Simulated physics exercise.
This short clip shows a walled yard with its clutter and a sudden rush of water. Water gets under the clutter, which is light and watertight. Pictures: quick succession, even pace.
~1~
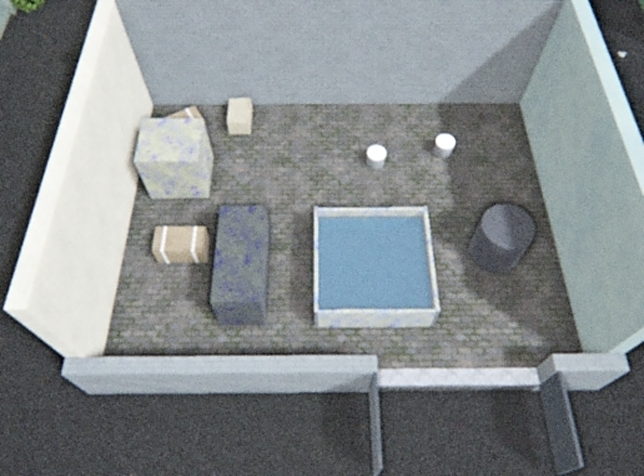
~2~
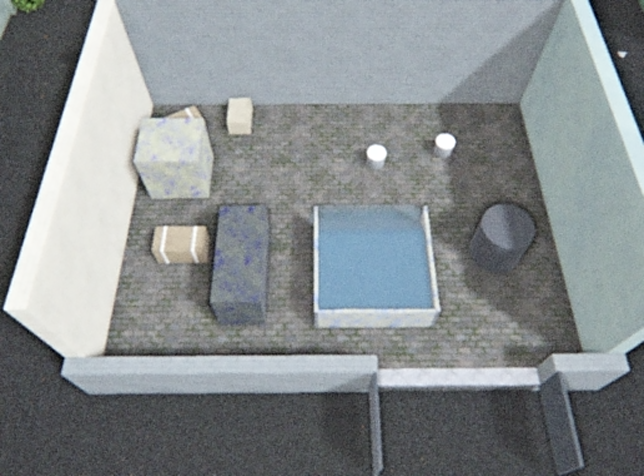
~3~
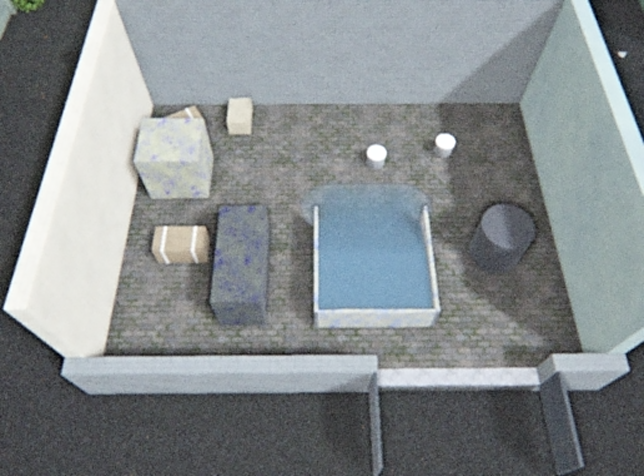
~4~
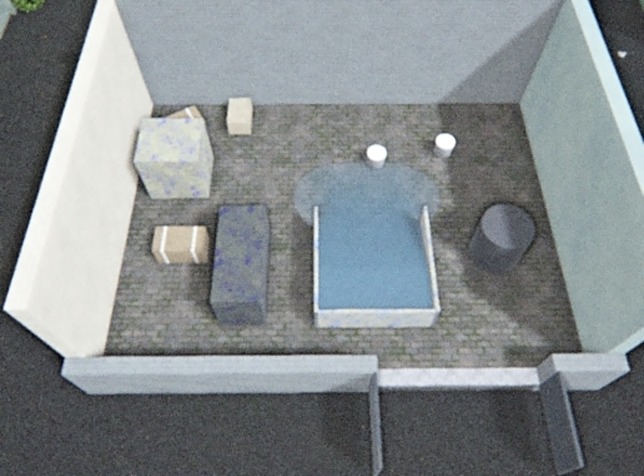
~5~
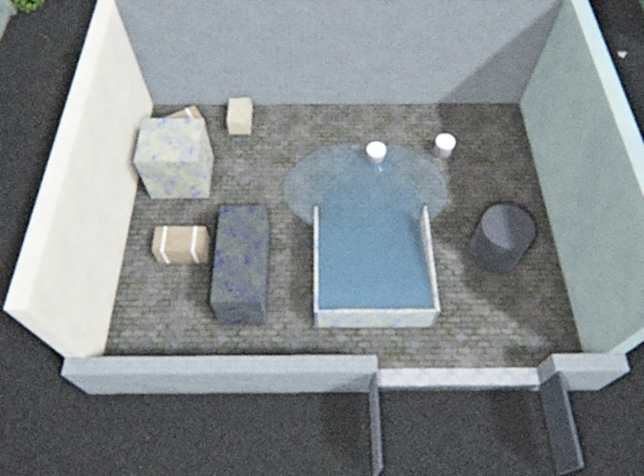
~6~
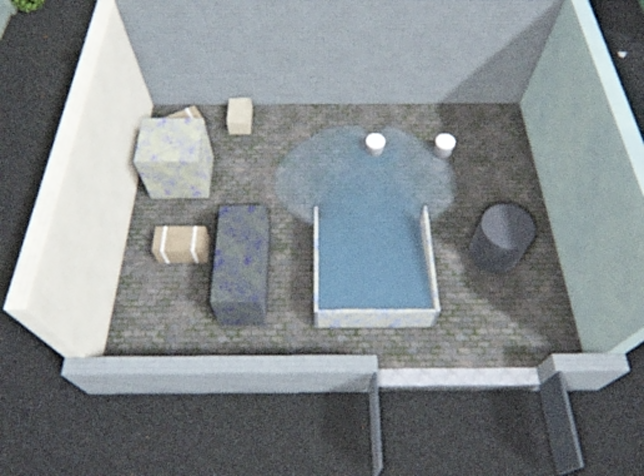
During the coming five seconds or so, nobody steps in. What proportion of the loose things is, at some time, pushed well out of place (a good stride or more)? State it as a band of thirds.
It lands in the middle band.
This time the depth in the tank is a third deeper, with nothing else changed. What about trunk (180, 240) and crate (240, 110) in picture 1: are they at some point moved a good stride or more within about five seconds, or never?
In order, a lesser distance and then the full distance.
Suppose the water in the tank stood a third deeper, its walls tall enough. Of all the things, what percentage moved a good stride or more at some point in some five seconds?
60 per cent or so.
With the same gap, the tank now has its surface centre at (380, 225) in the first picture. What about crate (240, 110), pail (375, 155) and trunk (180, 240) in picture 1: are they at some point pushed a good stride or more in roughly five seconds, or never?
First got that far, then got that far, then never got that far.
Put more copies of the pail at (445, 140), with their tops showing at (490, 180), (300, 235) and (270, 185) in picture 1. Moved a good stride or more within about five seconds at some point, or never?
Listed in sequence, the answers are remains nearby, remains nearby and remains nearby.
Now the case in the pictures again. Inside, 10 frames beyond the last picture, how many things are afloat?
It comes to 1.
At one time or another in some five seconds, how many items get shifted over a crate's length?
The total is 3.
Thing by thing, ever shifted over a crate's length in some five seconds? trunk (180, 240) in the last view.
Note - displacement: Not the full distance.
A moment on, 1 of 5 are well off their spots; 0 afloat.
Next, 2 of 5 are well off their spots; 1 afloat.
Later, 3 of 5 are well off their spots; 4 afloat.
In the end, 3 of 5 are well off their spots, and 3 have been at some point; 3 afloat.
